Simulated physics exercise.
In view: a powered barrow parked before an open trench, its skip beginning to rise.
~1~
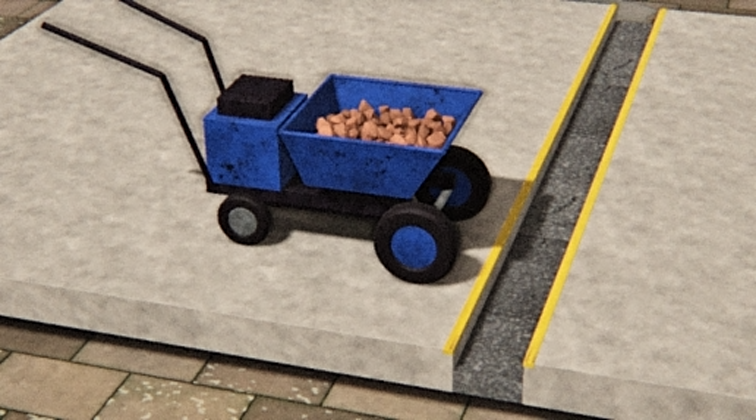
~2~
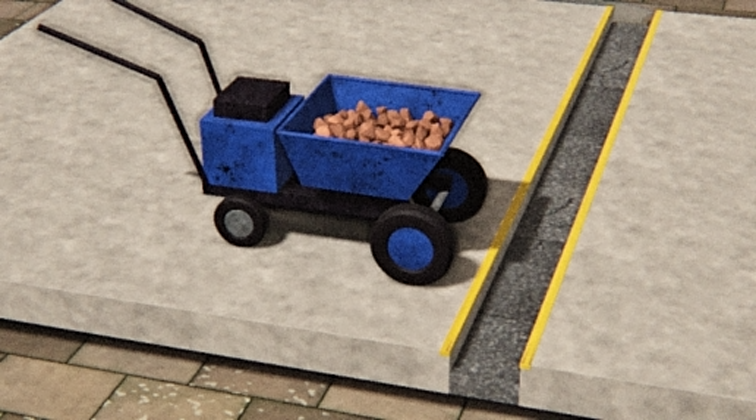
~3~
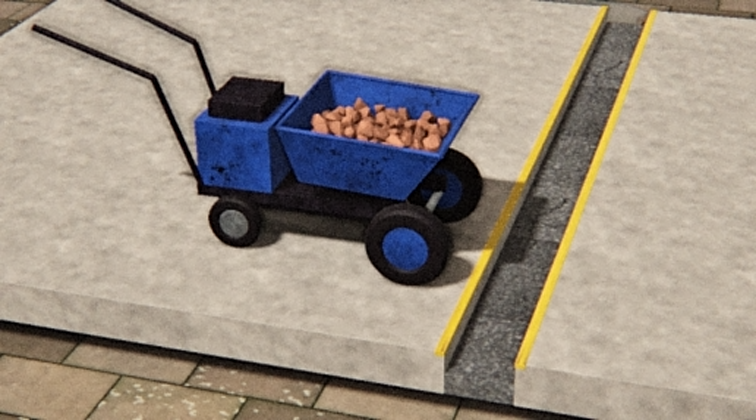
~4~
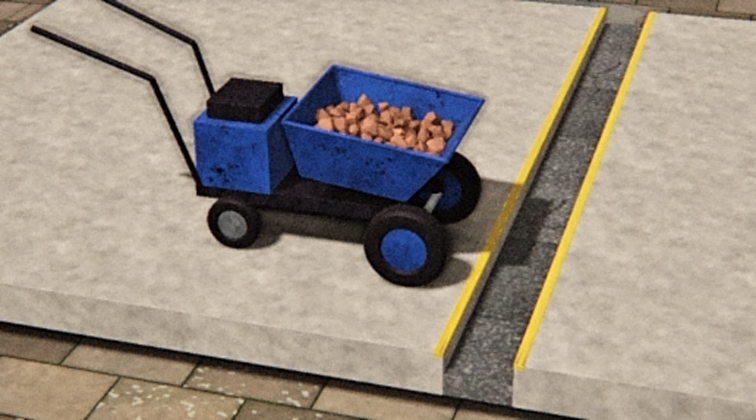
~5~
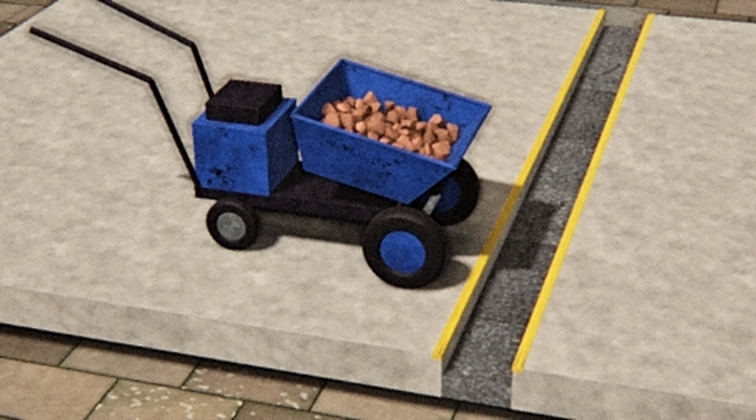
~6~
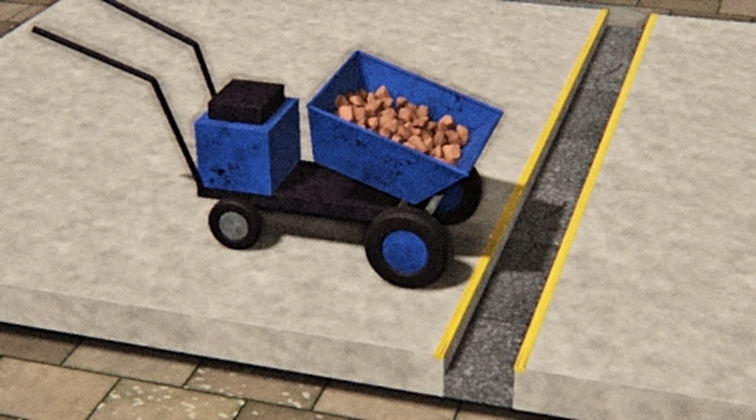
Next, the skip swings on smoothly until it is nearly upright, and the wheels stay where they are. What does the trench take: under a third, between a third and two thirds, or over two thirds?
In the trench: Between a third and two thirds.
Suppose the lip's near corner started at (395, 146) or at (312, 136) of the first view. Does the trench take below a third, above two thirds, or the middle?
In turn: More than two thirds; under a third.
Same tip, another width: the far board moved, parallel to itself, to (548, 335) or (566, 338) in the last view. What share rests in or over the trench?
The first gives 70 %, the second 90 %.
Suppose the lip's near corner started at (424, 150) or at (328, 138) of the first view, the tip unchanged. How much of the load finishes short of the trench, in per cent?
Roughly 0 per cent, and 50 per cent.
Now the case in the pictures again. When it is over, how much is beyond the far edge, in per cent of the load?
About 50 per cent.
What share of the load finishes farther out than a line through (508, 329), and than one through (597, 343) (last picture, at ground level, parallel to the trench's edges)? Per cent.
The first gives 70 %, the second 10 %.
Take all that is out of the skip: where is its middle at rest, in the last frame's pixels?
Near (558, 266).
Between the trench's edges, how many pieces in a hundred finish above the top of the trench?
Some 20 per cent.
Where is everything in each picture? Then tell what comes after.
In the first frame, lip of the skip at (443, 152), level; top of the load at (388, 133), lumps of rubble; first edge of the trench at (464, 316); far edge at (542, 328), the trench under half as wide as the skip, and shallow for its width.
In the second frame, lip of the skip at (441, 155), level; top of the load at (386, 134).
In the third frame, lip of the skip at (441, 157), tipped barely; top of the load at (369, 133).
In the fourth frame, lip of the skip at (446, 161), tipped a little; top of the load at (356, 130).
In the fifth frame, lip of the skip at (454, 168), tipped a little; top of the load at (356, 130).
In the sixth frame, lip of the skip at (466, 174), tipped clearly; top of the load at (367, 125); first edge of the trench at (455, 320); far edge at (533, 332).
Soon after the last picture, skip tipped steeply; all in the skip.
A little later, skip tipped right over; most in the skip; a small part in or heaped over the trench; a small part beyond it; a stray few falling.
Later still, skip tipped right over; a small part in the skip; about a third in or heaped over the trench; about half beyond it.
By the end, skip tipped right over; a stray few in the skip; about half in or heaped over the trench; about half beyond it.
